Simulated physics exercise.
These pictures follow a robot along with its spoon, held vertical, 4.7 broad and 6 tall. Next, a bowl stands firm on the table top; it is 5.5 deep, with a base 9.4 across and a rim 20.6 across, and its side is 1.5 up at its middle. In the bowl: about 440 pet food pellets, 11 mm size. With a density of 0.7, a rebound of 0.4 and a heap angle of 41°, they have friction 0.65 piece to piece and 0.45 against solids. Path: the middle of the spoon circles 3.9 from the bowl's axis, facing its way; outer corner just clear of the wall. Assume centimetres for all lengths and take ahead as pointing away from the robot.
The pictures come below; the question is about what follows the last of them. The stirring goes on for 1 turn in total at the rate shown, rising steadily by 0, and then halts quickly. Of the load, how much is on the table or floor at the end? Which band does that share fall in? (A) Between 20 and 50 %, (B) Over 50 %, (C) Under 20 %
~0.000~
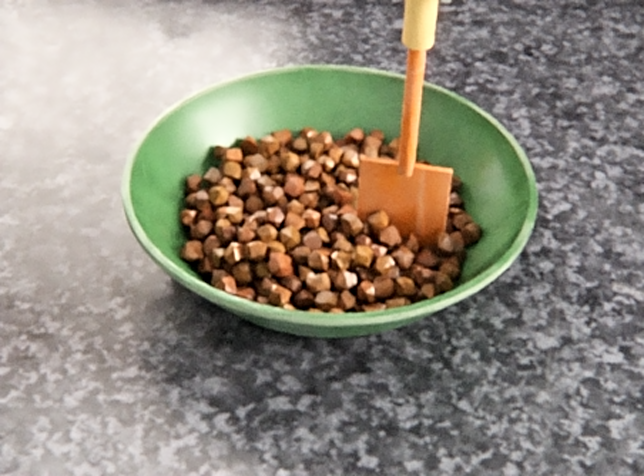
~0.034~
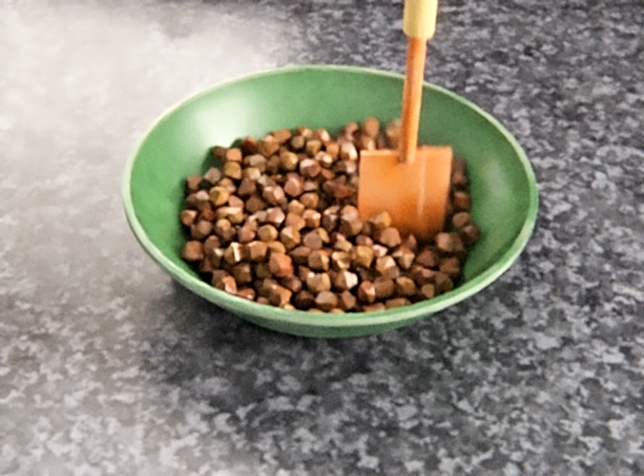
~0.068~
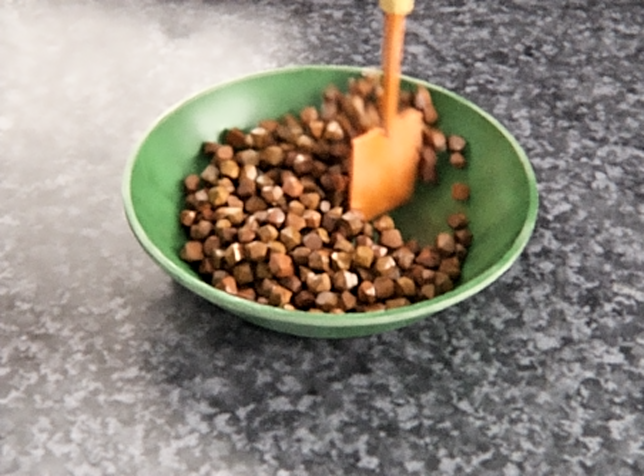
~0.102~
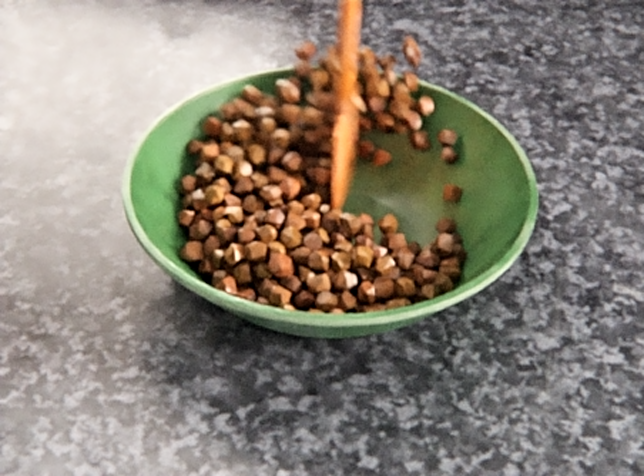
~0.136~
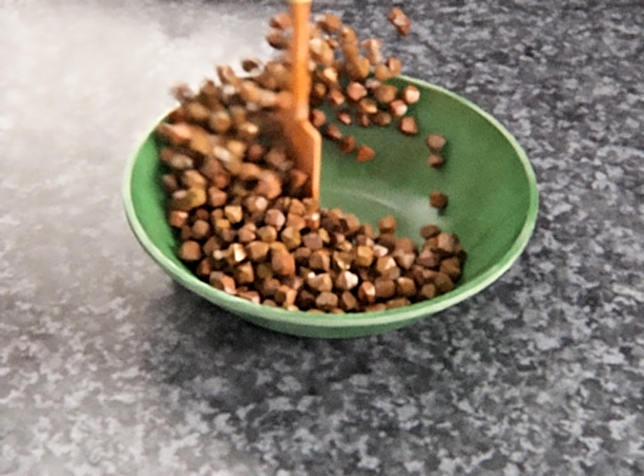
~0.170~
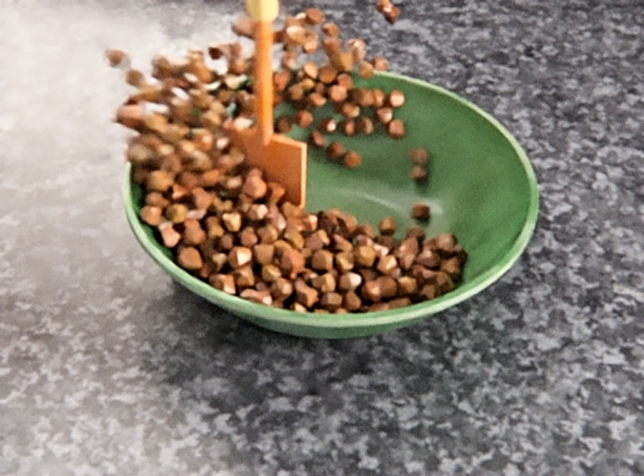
A, between 20 and 50 %.
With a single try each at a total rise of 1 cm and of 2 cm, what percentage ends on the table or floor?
Roughly 35 and 35 per cent.
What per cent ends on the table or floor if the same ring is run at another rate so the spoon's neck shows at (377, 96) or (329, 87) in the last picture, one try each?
Some 5 and 15 %.
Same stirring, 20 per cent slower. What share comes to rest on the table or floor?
I'd say close to 25 %.
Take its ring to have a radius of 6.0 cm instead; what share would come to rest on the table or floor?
Then some 35 percent.
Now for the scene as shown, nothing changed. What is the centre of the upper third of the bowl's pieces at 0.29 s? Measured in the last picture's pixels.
Near (394, 264).
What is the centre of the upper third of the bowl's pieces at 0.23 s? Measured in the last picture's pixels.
The upper third is centred close to (228, 237).
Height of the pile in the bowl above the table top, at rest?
Around 5.5 cm above the table.
After 0.23 s, 235° round, highest piece 12 above the table; 364 in the bowl, 12 on the table or floor, 63 in flight or on the tool.
After 0.29 s, 304° round, highest piece 11 above the table; 321 in the bowl, 36 on the table or floor, 82 in flight or on the tool.
After 0.52 s, 0° round, highest piece 6 above the table; 257 in the bowl, 180 on the table or floor, 2 in flight or on the tool.
After 1.22 s, 0° round, highest piece 6 above the table; 257 in the bowl, 182 on the table or floor.
At rest, 257 in the bowl, 182 on the table or floor. That is 41 % on the table or floor.
